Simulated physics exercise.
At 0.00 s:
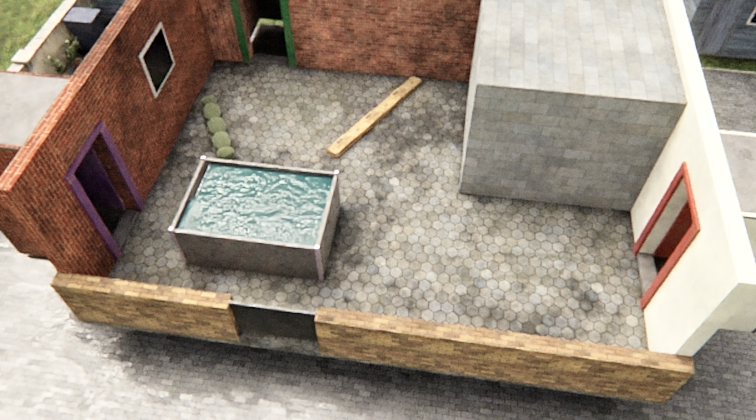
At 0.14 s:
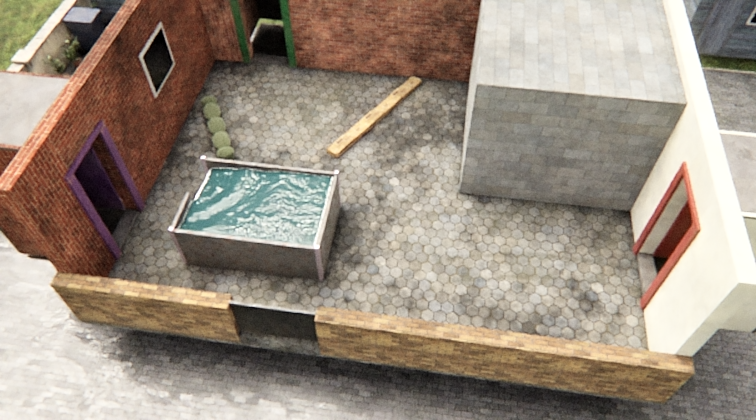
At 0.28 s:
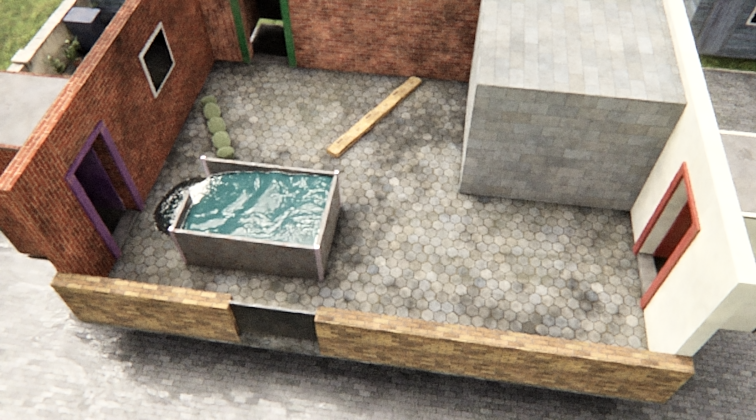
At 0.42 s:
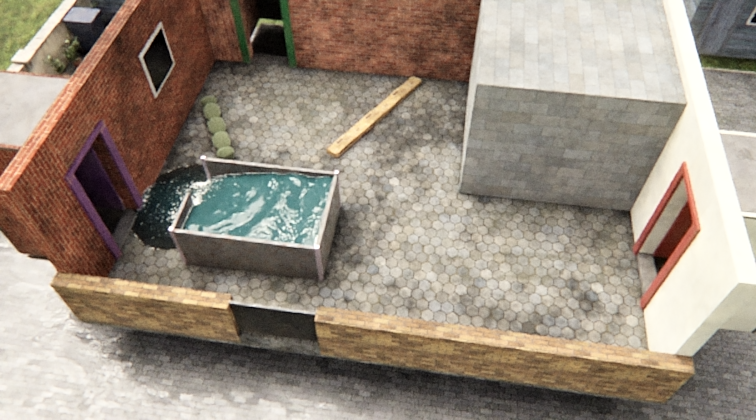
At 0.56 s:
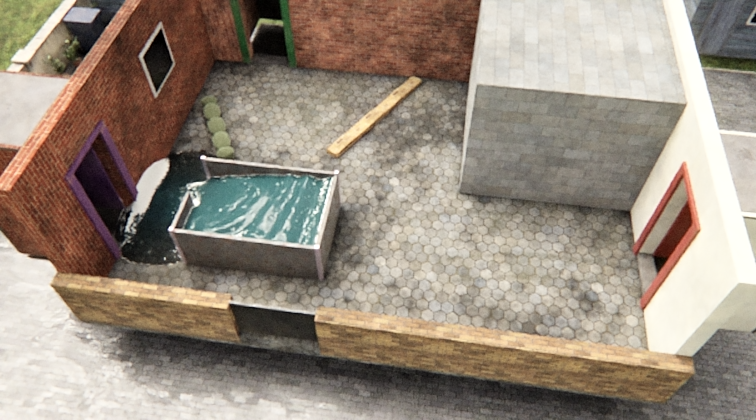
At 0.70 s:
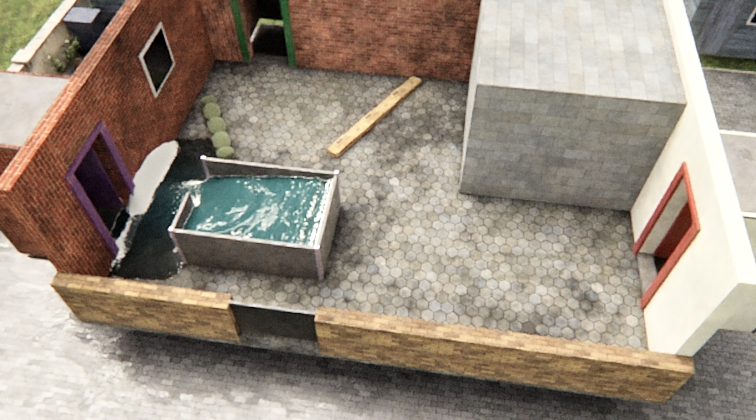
Water in a rectangular tank churns and pours out through its left side onto the grey paving, spreading in a dark pool toward the brick wall, where white foam rises beside the purple-framed doorway and the pool widens along the wall.
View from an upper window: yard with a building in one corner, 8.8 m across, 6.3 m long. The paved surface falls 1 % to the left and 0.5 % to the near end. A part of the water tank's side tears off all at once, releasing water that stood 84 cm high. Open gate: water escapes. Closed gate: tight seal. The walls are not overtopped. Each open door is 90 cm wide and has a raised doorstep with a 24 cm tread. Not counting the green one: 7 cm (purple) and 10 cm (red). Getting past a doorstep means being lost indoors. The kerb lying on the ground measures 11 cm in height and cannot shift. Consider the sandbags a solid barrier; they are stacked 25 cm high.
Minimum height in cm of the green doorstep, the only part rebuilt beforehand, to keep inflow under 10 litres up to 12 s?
12.5 cm.
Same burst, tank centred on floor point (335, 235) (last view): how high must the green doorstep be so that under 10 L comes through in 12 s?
About 13.0 centimetres.
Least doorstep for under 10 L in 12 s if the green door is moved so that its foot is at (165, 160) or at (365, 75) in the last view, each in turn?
In turn: Roughly 36 cm, roughly 8.0 cm.
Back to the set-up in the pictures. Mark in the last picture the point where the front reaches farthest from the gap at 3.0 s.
Pixel close to (372, 78).
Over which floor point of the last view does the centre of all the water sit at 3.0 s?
Roughly (229, 199).
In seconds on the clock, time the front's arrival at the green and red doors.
Arrival times: Green at 2.0 seconds, red at 8.0 seconds.
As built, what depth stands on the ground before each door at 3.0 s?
The green door has 14 cm, the purple door 21 cm and the red door 0 cm.
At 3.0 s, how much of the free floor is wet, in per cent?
Approximately 30 %.
After 1.4 s water covers 10 % of the floor, deepest (55 cm) near (156, 201); it has not reached the green door.
After 3.0 s water covers 30 % of the floor, deepest (38 cm) near (181, 132); 14 cm at the green door, 15 litres in over its 6 cm doorstep.
After 12.0 s water covers 95 % of the floor, deepest (14 cm) near (96, 302); 5 cm at the green door, 55 litres in over its 6 cm doorstep.
At the green door as built, the water arrived by 2.1 s and peaked near 14 cm at 3.0 s.
With a doorstep of 11 cm, 15 litres would have come in within the 12 s; with 14.5 cm, 5 litres. So under 10 litres takes about 12.5 cm.
